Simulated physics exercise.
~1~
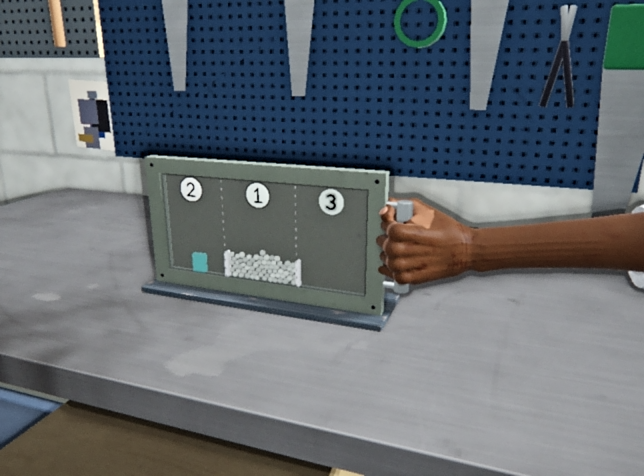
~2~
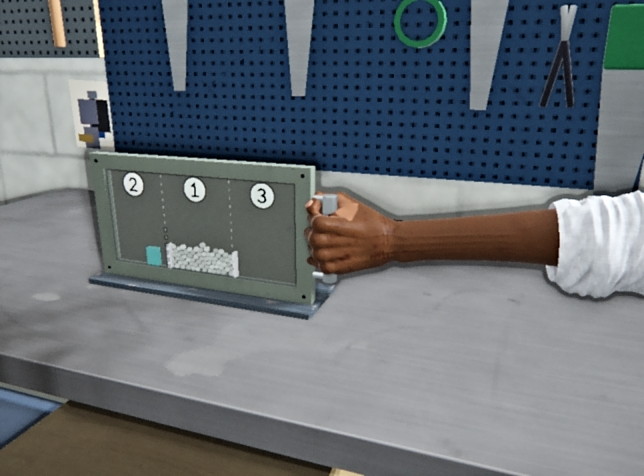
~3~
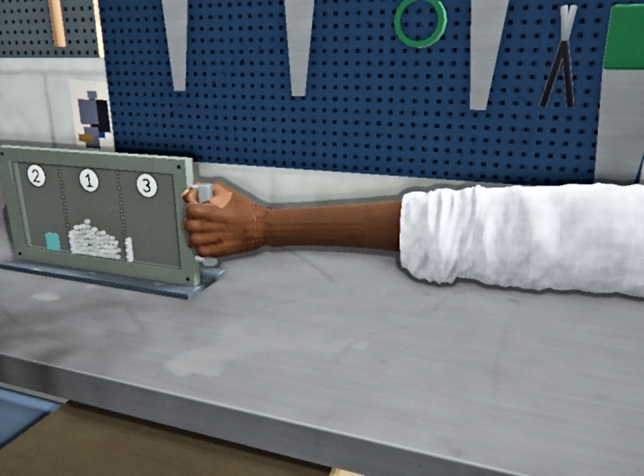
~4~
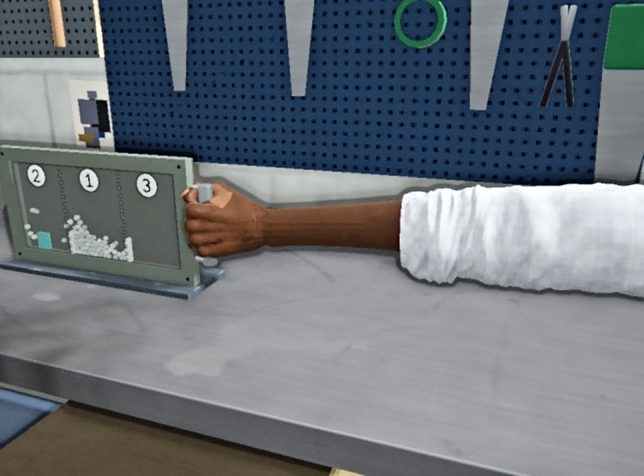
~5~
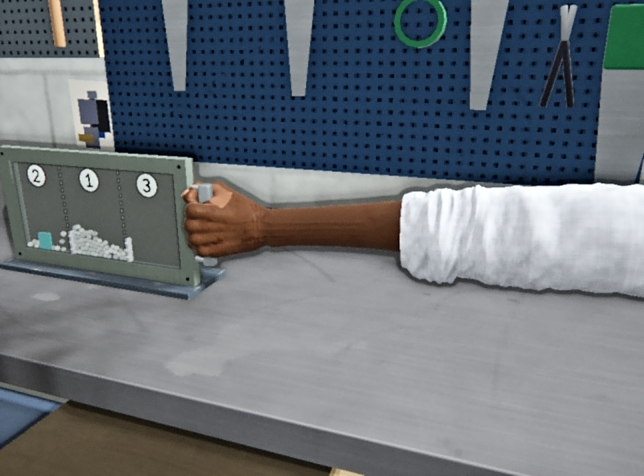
On a grey workbench before a blue pegboard, a hand slides a clear-faced box of small white pills and a turquoise block to the left and stops; the pills shift, some spilling left around the block, and most settle in the middle strip.
